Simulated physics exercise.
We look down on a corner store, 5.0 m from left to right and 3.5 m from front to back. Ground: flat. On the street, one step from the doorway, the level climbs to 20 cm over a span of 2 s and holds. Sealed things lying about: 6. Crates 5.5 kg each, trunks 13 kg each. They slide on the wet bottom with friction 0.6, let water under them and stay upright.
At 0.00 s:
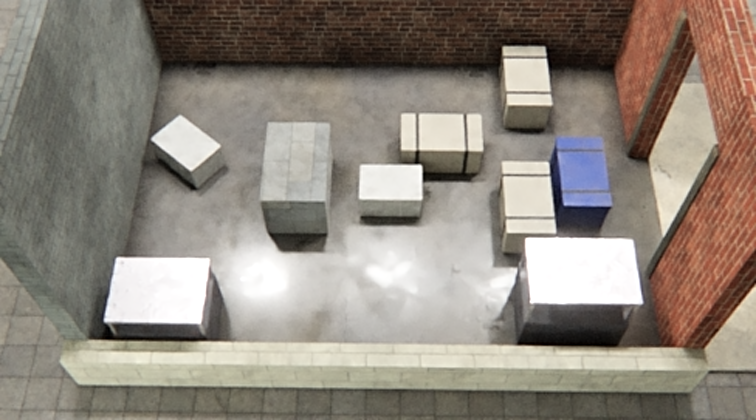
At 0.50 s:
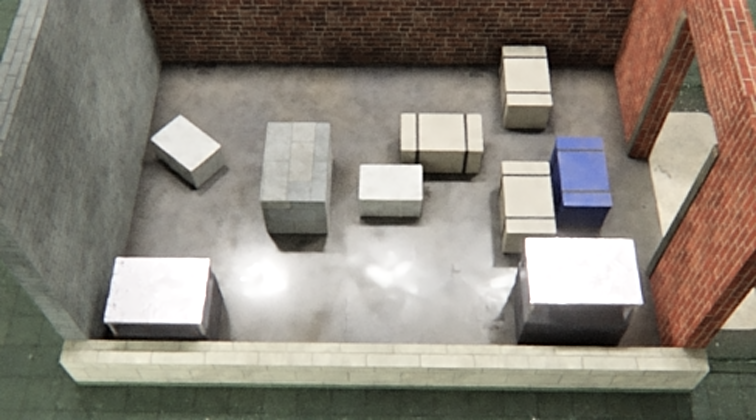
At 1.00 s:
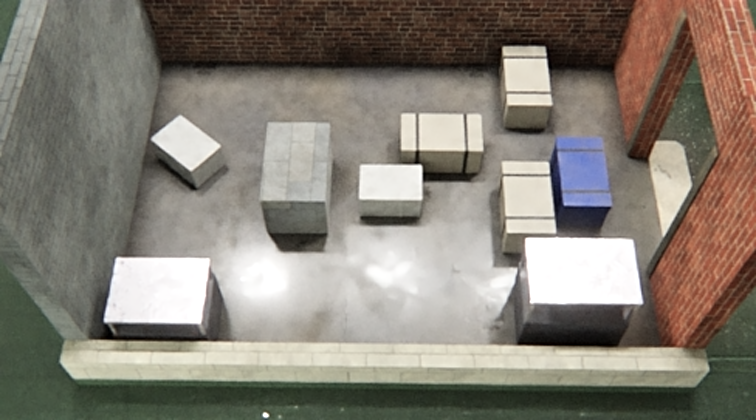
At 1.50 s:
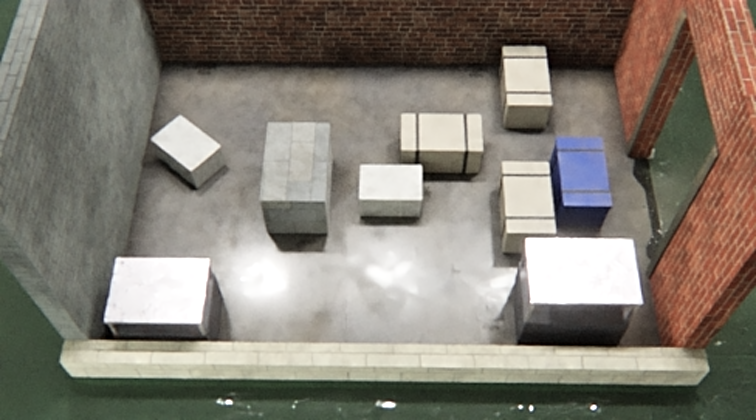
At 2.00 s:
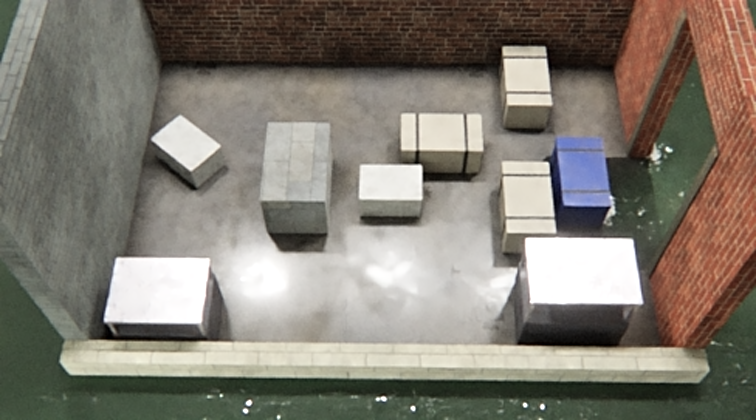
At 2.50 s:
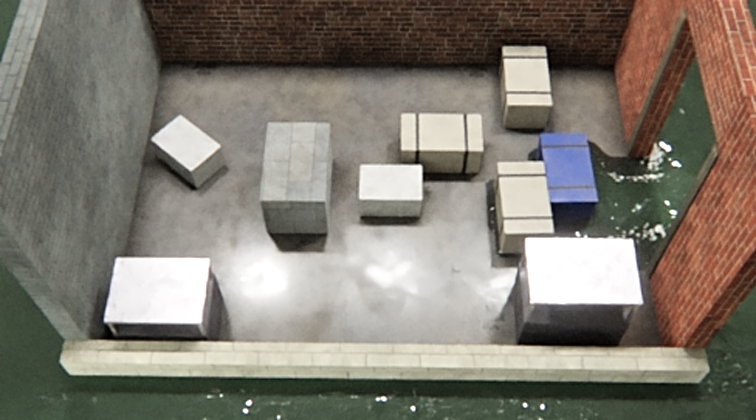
Dark green water spreads around the walled room, enters the right doorway, and shifts the blue trunk left.
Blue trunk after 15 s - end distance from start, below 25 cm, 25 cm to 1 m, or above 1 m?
Movement: Major.
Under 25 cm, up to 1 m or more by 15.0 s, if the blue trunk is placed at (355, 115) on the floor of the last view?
In that run it wanders far off.
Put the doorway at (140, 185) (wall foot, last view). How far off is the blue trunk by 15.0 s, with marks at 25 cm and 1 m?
Then the blue trunk is swept a long way.
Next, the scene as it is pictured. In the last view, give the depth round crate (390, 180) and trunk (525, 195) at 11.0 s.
Roughly 8 and 10 cm.
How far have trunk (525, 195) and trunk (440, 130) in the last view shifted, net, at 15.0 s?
Net displacement, in order: 100 cm; 200 cm.
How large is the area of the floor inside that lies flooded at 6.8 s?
At that time the wet patch spans about 16 m2.
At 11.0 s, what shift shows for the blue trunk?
About 350 cm.
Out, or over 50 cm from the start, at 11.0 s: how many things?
The number I get is 5.
After 3.5 s the blue trunk is near (499, 153), 0.8 m from its start, afloat; 1 afloat.
After 6.8 s the blue trunk is near (325, 68), 2.8 m from its start, afloat; 4 afloat.
After 11.0 s the blue trunk is near (239, 81), 3.6 m from its start, afloat; 6 afloat.
After 15.0 s the blue trunk is near (209, 66), 3.9 m from its start, afloat; 6 afloat.
